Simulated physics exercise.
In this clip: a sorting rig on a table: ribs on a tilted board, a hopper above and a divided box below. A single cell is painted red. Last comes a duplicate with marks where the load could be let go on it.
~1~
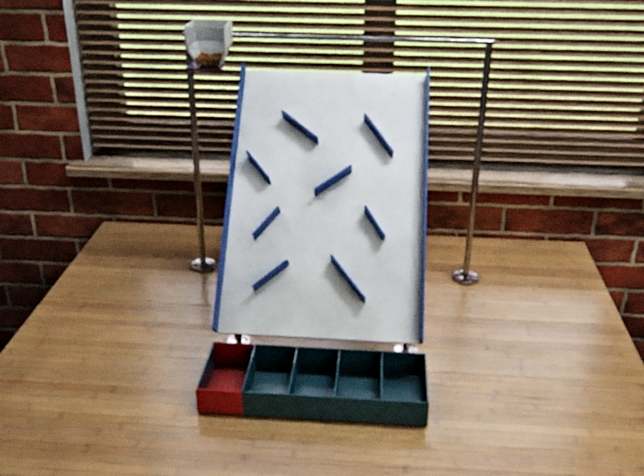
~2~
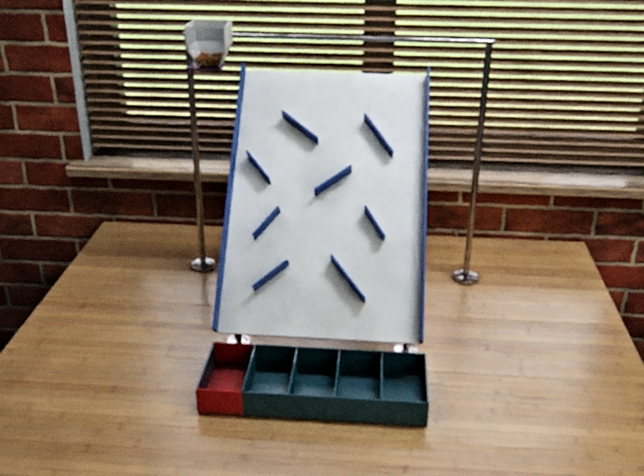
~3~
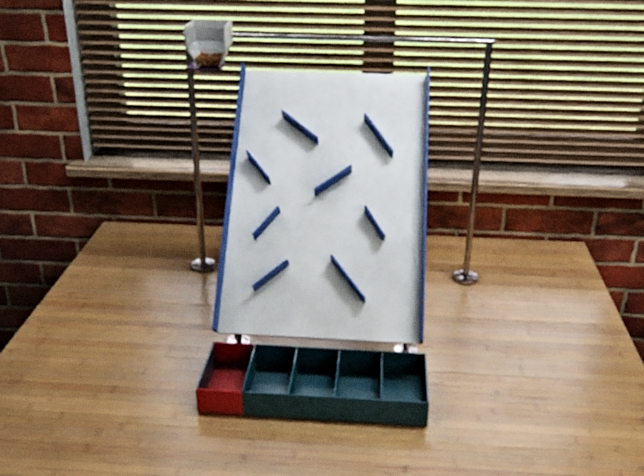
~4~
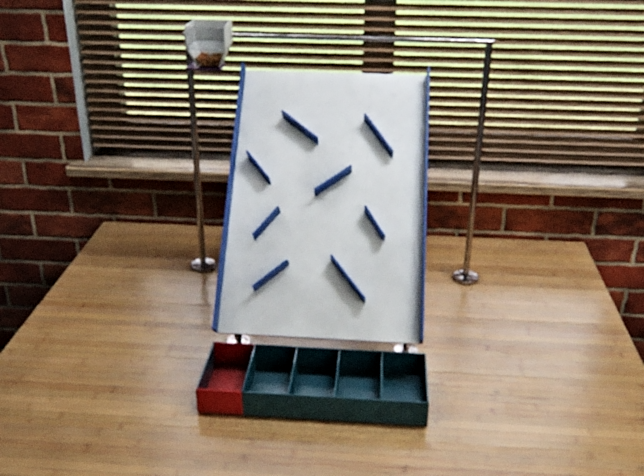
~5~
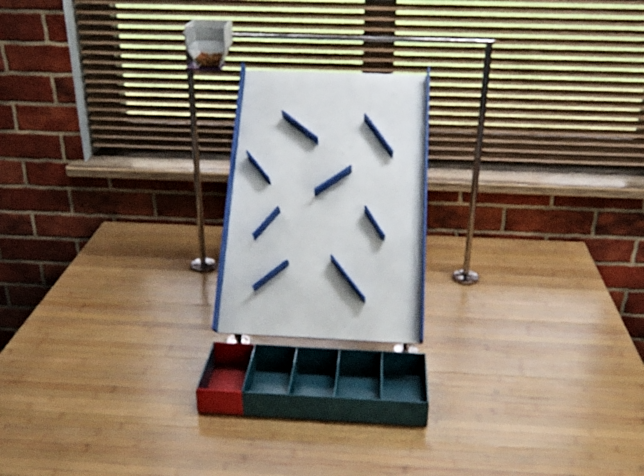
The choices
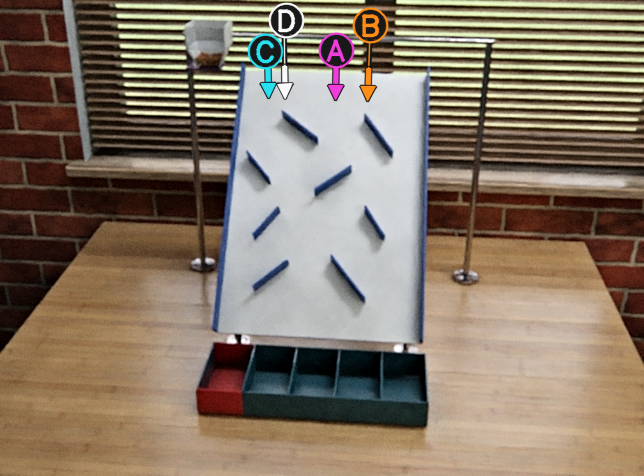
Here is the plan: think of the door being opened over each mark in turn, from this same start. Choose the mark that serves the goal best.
Best: A.
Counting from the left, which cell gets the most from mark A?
The first from the left.
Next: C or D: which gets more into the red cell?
D.
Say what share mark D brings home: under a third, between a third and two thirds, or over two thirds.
It is between a third and two thirds.
On the marked copy, mark A meets the board at (335, 94); mark B meets the board at (367, 95); mark C meets the board at (268, 92); mark D meets the board at (285, 93).
If A is chosen, the larger part in the red cell, about a tenth in other cells, about a tenth outside the box.
If B is chosen, roughly a third in the red cell, roughly half in other cells, about a tenth outside the box.
If C is chosen, roughly a quarter in the red cell, roughly a third in other cells, roughly a third outside the box.
If D is chosen, roughly a third in the red cell, roughly half in other cells, about a tenth outside the box.
